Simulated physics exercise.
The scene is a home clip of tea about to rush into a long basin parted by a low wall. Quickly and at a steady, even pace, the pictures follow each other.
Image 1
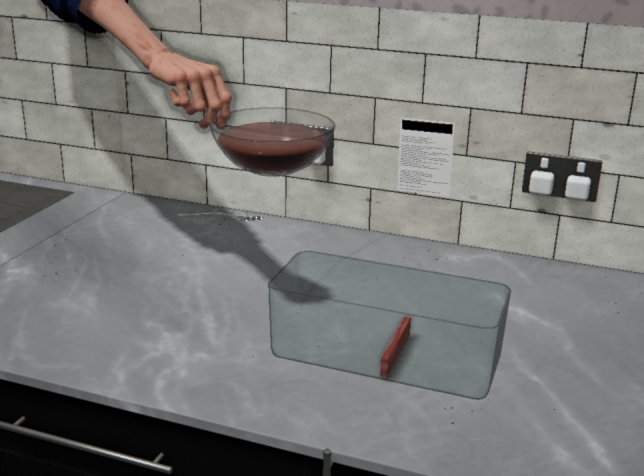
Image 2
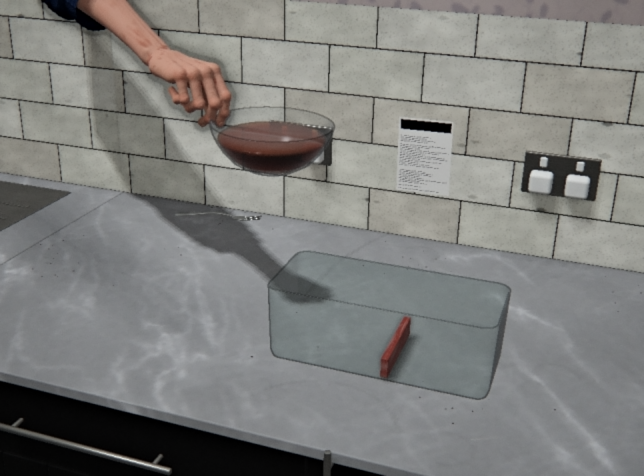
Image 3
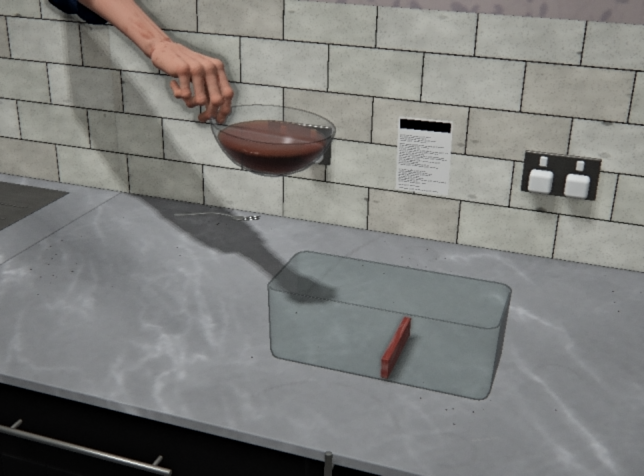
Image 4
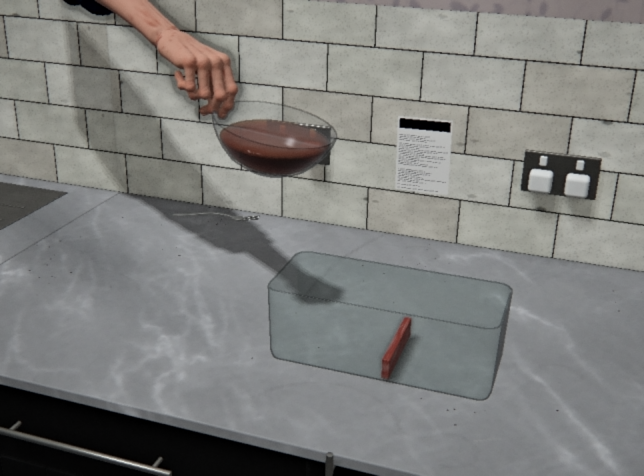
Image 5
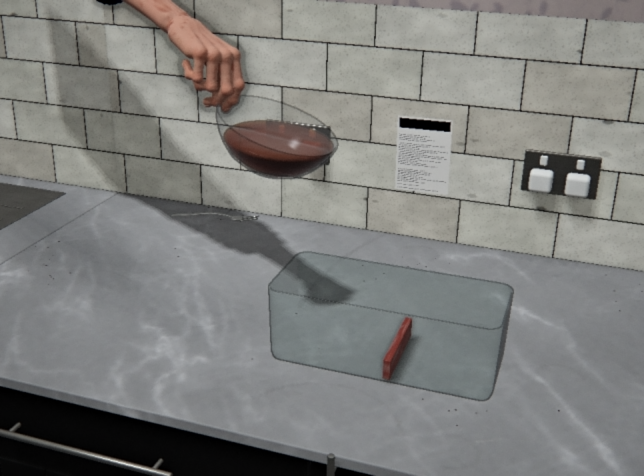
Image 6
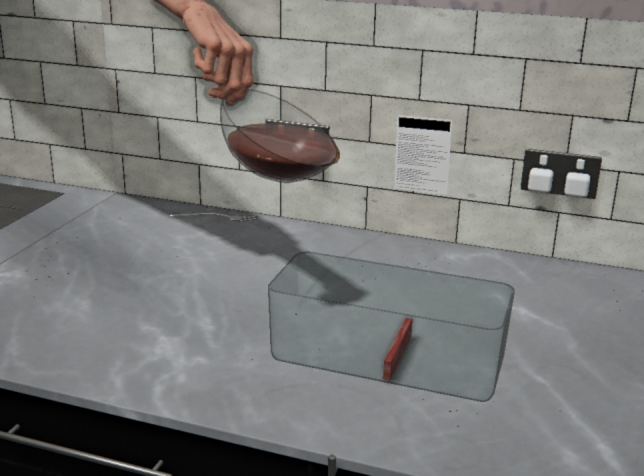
On a grey kitchen worktop, a hand tilting a glass bowl of dark tea rightward above a long clear basin with a low red divider.
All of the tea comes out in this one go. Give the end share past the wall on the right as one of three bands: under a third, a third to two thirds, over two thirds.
Short of a third.
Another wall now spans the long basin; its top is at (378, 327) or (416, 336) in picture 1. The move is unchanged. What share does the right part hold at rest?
30 per cent, then 10 per cent, roughly.
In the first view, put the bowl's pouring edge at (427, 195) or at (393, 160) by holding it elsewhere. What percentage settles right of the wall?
75 % and 70 %.
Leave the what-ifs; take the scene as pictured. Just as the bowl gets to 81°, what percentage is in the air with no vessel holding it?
Roughly 55 percent.
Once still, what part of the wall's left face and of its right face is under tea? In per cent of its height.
Roughly 70 left of the wall, roughly 20 right of it.
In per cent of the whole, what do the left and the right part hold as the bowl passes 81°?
The left part gets 35 percent; the right part gets 0 percent.
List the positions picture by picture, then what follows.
In the first picture, it leans 0°; its right rim is at (331, 132); the tea meets the walls at (225, 129) and (326, 142); the long basin's rim runs from (284, 269) to (504, 308); the wall's top is at (397, 338).
In the second picture, it leans 1°; its right rim is at (331, 133); the tea meets the walls at (224, 128) and (326, 143).
In the third picture, it leans 5°; its right rim is at (332, 137); the tea meets the walls at (224, 127) and (327, 144).
In the fourth picture, it leans 11°; its right rim is at (333, 143); the tea meets the walls at (226, 125) and (329, 147).
In the fifth picture, it leans 19°; its right rim is at (334, 152); the tea meets the walls at (229, 126) and (333, 150).
In the sixth picture, it leans 28°; its right rim is at (333, 162); the tea meets the walls at (234, 129) and (331, 156); 4 per cent is over the edge.
A moment on, the bowl is tipped on its side and 13 per cent is still to pour, 33 is left of the wall and 0 right of it.
Next, the bowl is tipped on its side and 0 per cent is still to pour, 85 is left of the wall and 5 right of it.
Then the bowl is tipped on its side and 0 per cent is still to pour, 82 is left of the wall and 14 right of it.
Later the bowl is tipped on its side and 0 per cent is still to pour, 80 is left of the wall and 16 right of it.
Finally, 80 per cent lies left of the wall, 16 right of it and 4 outside.
